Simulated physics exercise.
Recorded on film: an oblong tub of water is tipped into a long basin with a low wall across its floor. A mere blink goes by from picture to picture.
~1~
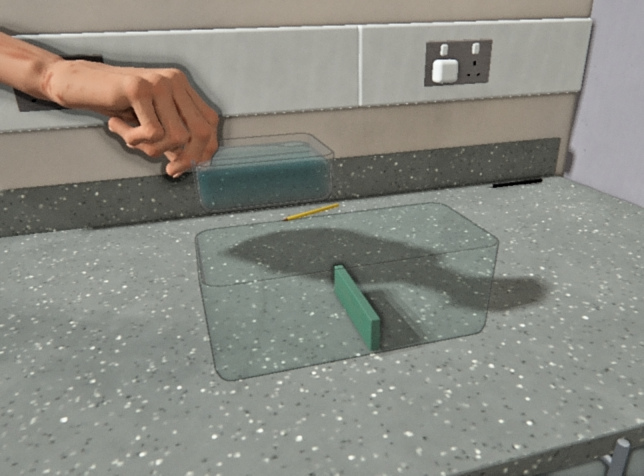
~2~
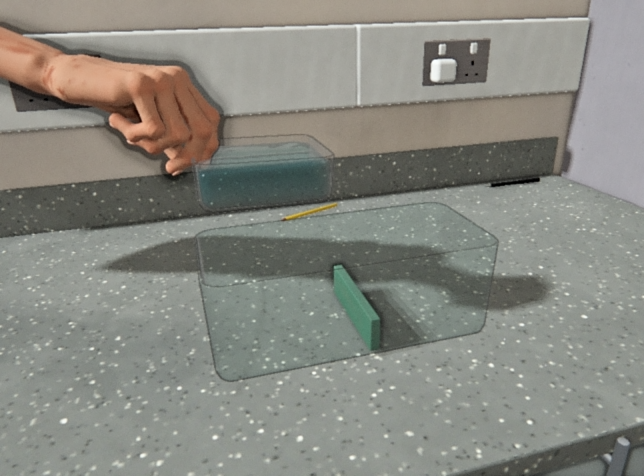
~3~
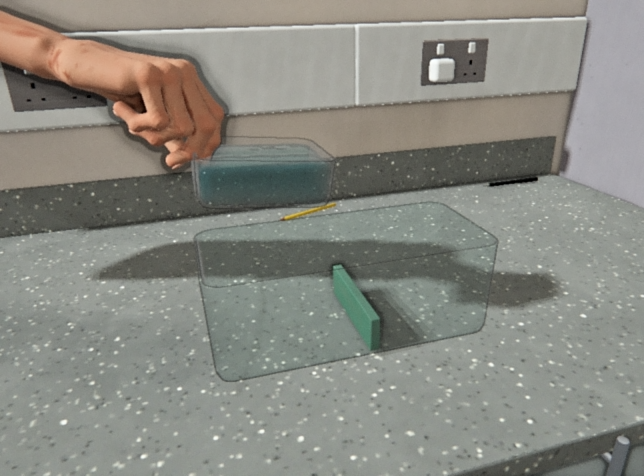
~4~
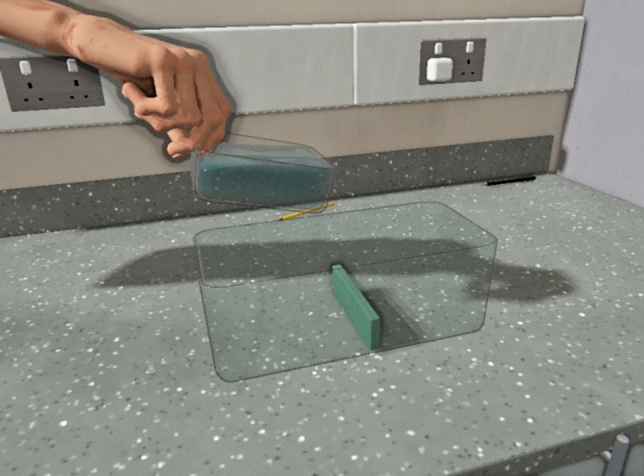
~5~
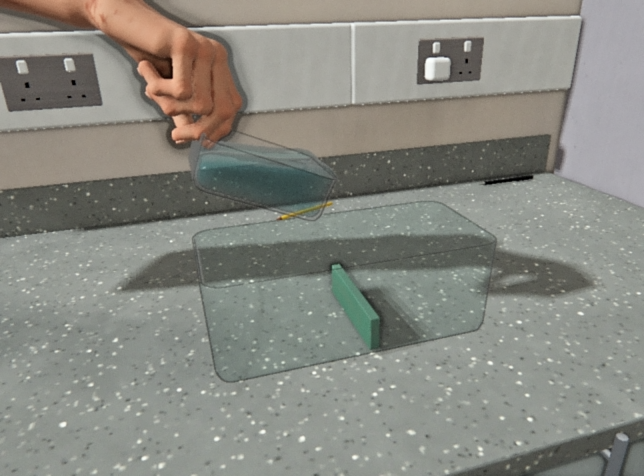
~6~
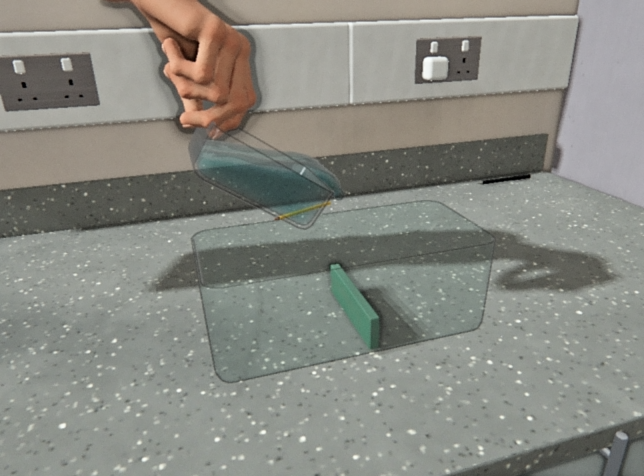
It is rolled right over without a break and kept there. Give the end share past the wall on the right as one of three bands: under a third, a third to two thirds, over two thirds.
The end share is a third to two thirds.
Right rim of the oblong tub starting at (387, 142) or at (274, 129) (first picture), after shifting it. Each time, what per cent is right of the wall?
In turn 85 and 10 in a hundred.
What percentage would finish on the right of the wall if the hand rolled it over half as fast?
About 70 per cent.
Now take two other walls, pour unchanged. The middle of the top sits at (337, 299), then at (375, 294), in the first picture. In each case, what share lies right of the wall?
In order, some 75 and 25 in a hundred.
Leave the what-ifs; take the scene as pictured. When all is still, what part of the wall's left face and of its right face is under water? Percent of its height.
It settles around 20 on the left side and around 40 on the right side.
A moment on, the oblong tub is tipped on its side and 6 per cent is still to pour, 28 is left of the wall and 52 right of it.
Next, the oblong tub is tipped right over and 0 per cent is still to pour, 35 is left of the wall and 56 right of it.
Then the oblong tub is tipped right over and 0 per cent is still to pour, 39 is left of the wall and 58 right of it.
Later the oblong tub is tipped right over and 0 per cent is still to pour, 40 is left of the wall and 58 right of it.
In the end 40 per cent lies left of the wall, 58 right of it and 2 outside.
